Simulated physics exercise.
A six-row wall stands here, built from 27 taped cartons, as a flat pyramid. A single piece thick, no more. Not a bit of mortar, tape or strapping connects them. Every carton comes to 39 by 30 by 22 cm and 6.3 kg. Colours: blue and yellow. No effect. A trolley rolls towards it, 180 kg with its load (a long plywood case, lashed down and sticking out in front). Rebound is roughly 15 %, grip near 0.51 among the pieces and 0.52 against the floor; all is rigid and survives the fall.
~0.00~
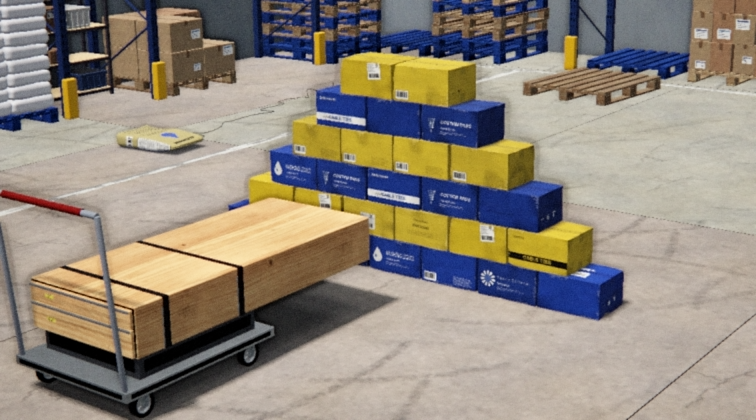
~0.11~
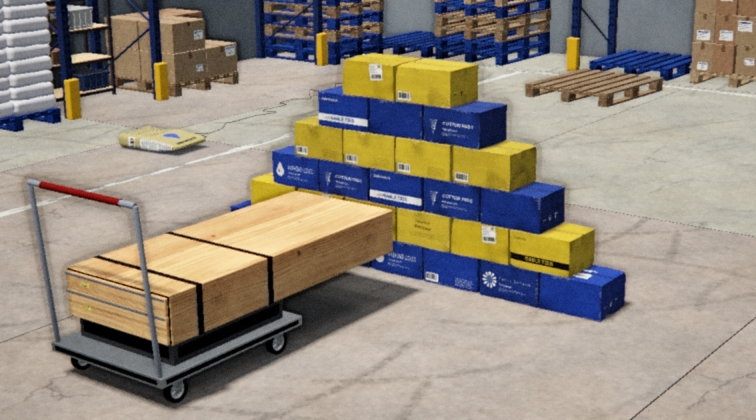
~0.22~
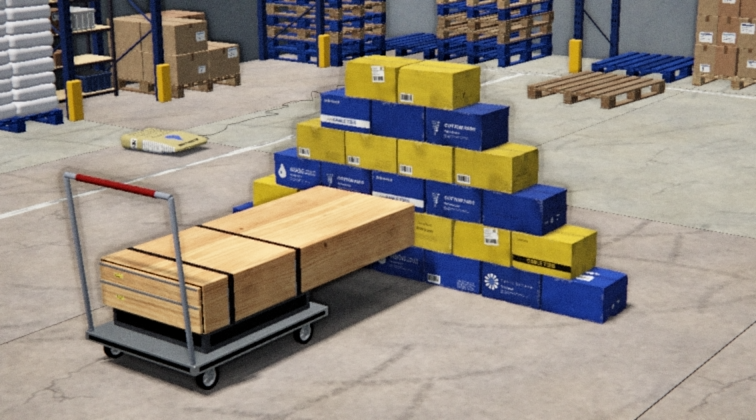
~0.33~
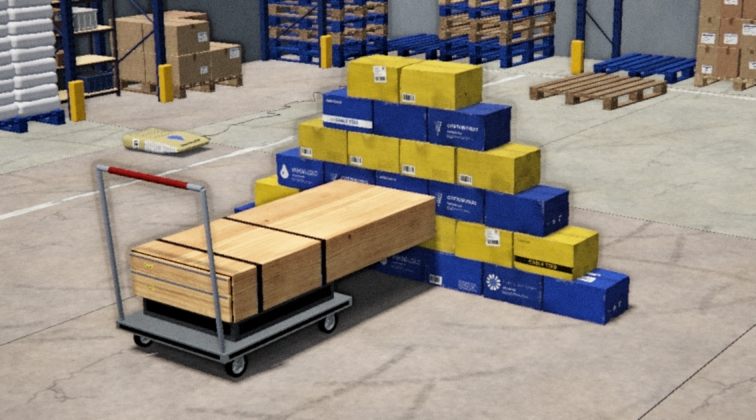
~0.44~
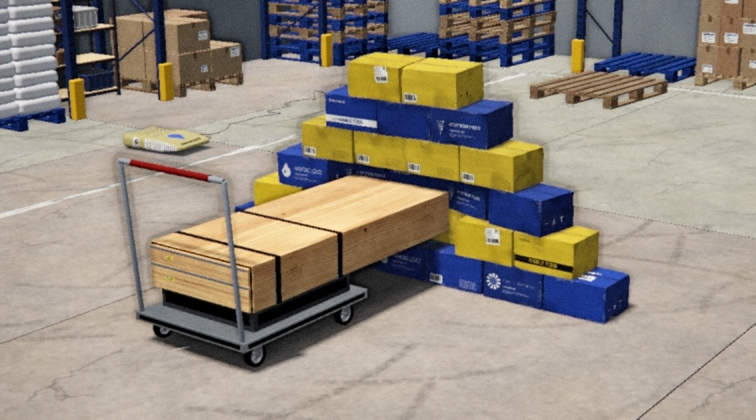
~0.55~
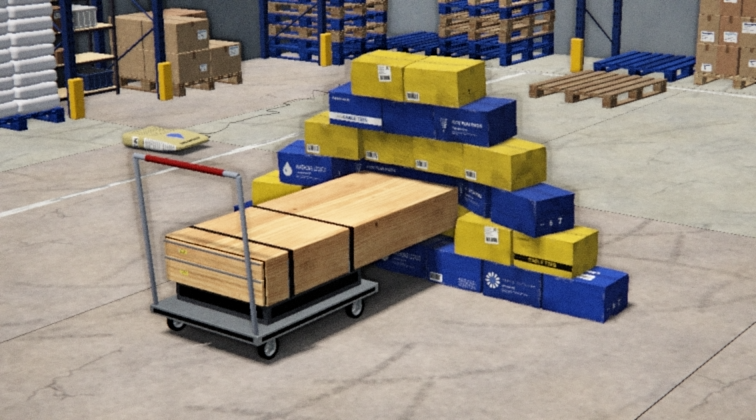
Trolley carrying strapped wooden load rolling right across a warehouse floor, pushing into a stepped stack of blue and yellow boxes, shifting several.
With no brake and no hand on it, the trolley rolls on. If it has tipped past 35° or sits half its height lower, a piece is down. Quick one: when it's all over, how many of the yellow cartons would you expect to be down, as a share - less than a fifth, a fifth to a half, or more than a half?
I'd say more than a half.
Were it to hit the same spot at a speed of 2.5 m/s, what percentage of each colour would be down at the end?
Result - blue: 50%; yellow: 70%.
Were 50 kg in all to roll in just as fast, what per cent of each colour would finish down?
Blue 0, yellow 0 %.
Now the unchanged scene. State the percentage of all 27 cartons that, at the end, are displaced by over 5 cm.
That is 65 per cent.
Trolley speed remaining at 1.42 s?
Speed: Near 0.3 m/s.
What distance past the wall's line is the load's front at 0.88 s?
45 cm past it.
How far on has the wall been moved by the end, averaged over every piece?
On average the pieces move some 60 cm.
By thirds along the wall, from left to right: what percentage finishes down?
Going left to right, I get 50, 70 and 0 percent.
By 0.88 s, load 47 cm past the wall's line, still rolling; 2 of the 12 yellow cartons down (4 of 27 in all colours); top yellow carton tilted 7°; top blue carton tilted 7°.
By 1.42 s, load 65 cm past the wall's line, still rolling; 8 of the 12 yellow cartons down (14 of 27 in all colours); top yellow carton on its side; top blue carton on its side.
When it is over (3.3 s), load 71 cm past the wall's line, stopped; 8 of the 12 yellow cartons down (14 of 27 in all colours); top yellow carton on its side; top blue carton on its side. That is 67 per cent. In pixels of the last frame, middles, top yellow carton near (624, 186), top blue carton near (594, 220).
